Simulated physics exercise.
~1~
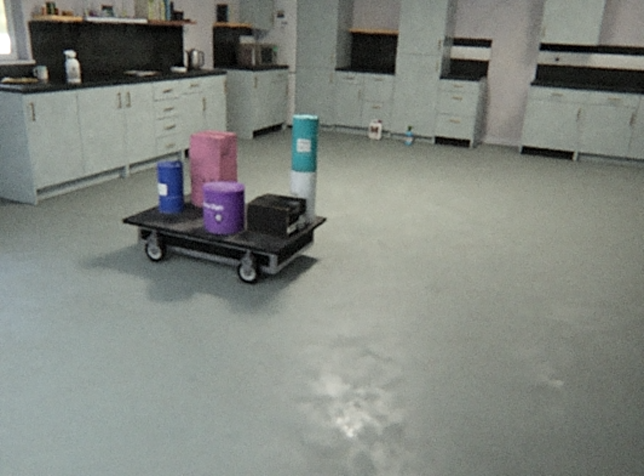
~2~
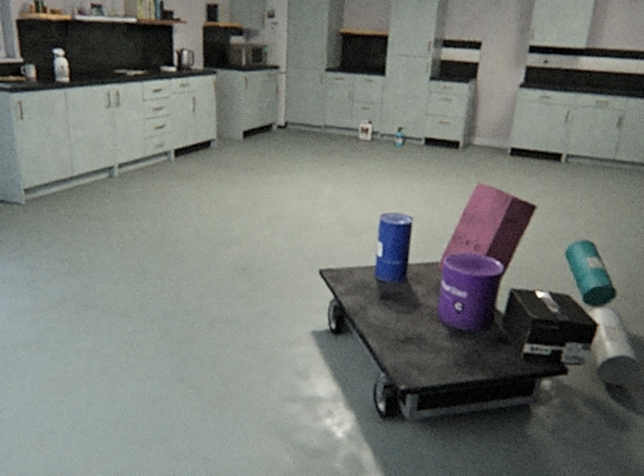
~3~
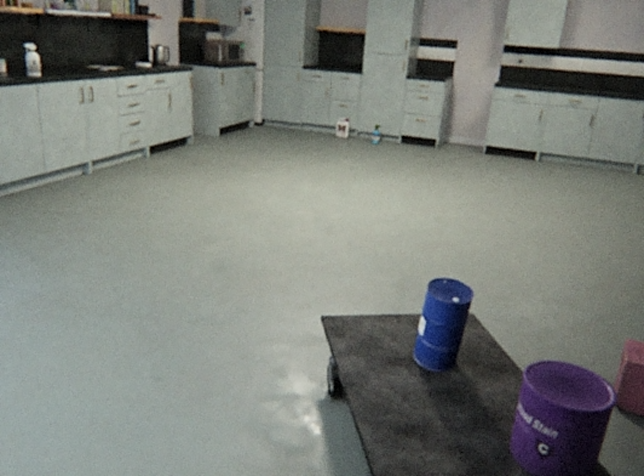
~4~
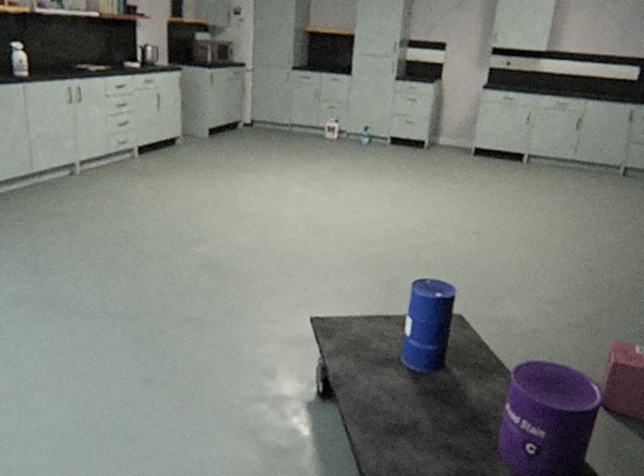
A low black flat cart with bare edges stands on a glossy grey floor, seen from slightly above in a room lined with pale cabinets. It carries a blue canister, a tall pink box, a purple pail, a black parcel, and a turquoise canister stacked on a white one. The cart rolls toward the viewer and right, turning as it comes. The white and turquoise canisters tumble off the right side while the pink box tilts. The parcel and box leave the cart too, and it stops at lower right, the blue canister and purple pail still upright aboard, the pink box lying beside it.
